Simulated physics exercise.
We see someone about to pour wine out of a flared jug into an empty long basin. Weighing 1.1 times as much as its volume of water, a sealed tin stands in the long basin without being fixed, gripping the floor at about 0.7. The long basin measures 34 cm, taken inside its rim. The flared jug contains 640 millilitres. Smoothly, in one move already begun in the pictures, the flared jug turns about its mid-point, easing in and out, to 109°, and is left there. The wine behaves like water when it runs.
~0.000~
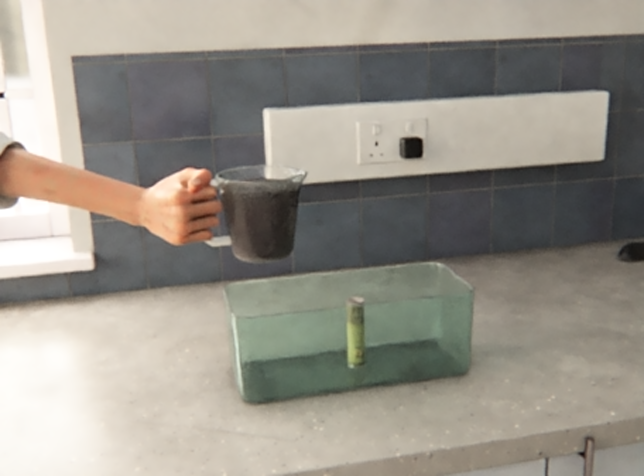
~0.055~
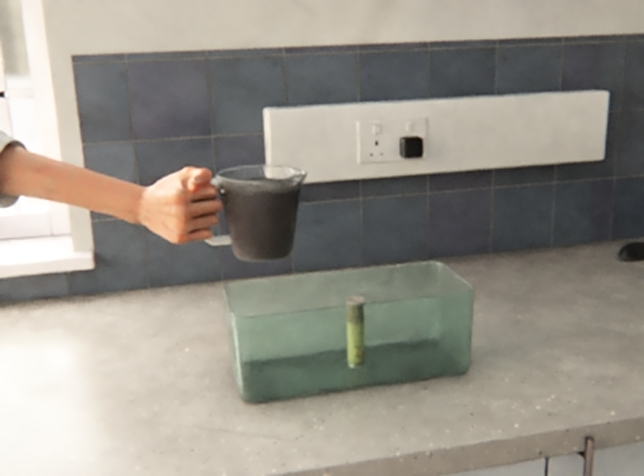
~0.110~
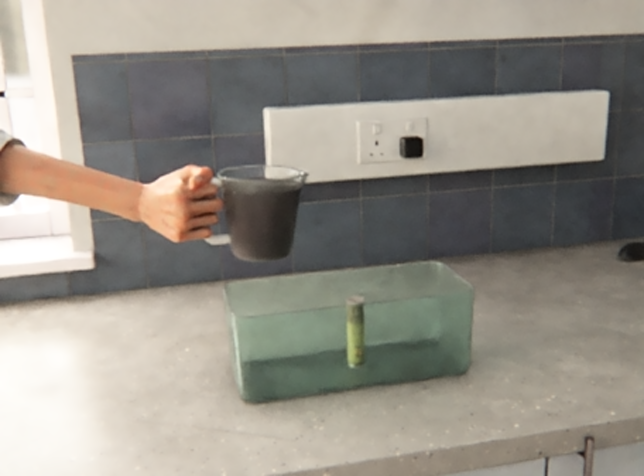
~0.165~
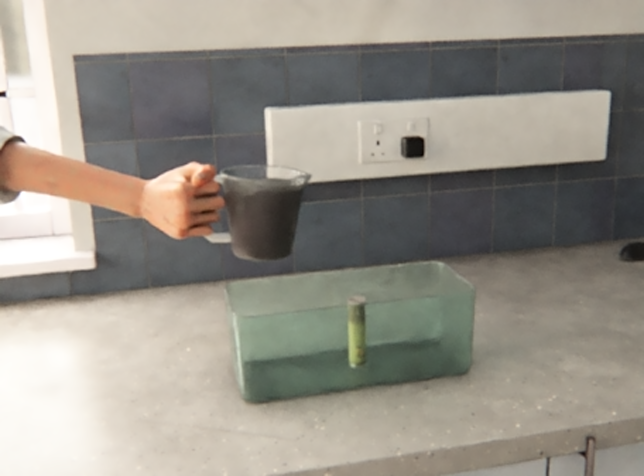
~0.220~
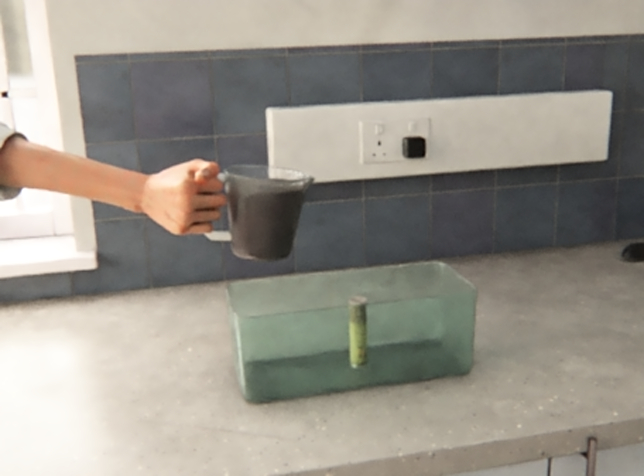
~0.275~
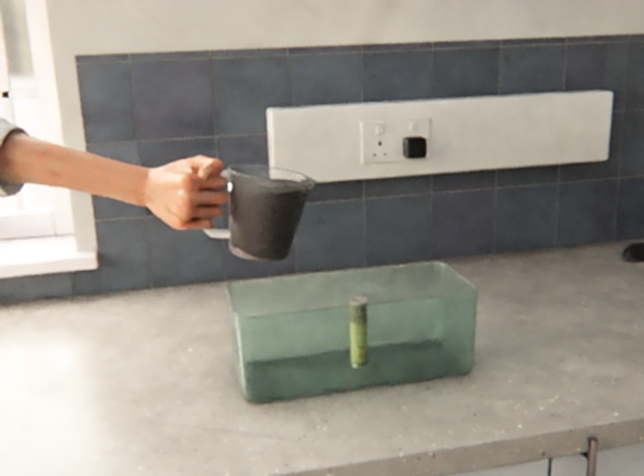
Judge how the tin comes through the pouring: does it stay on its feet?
No, it tips.
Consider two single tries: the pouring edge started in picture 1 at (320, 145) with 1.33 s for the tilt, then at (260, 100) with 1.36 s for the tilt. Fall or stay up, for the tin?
First it tips over; then it tips over.
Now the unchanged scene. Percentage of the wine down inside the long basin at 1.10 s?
Reading: Approx. 72 %.
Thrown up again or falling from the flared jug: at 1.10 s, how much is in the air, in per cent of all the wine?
12 per cent or so.
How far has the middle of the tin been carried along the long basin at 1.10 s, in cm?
Around 0 cm.
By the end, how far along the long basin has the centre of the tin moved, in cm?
All told, the tin's centre has moved close to 7.5 cm.
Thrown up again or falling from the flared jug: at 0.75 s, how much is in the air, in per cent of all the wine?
About 18 per cent.
By 0.75 s the tilt is 63° and 74 per cent is still to pour; the tin stands where it began.
By 1.10 s the tilt is 99° and 16 per cent is still to pour; the tin stands where it began.
By 1.46 s the tilt is 109° and 0 per cent is still to pour; the tin lies on its side.
By 1.86 s the tilt is 109° and 0 per cent is still to pour; the tin lies on its side.
At rest the tin lies on its side.
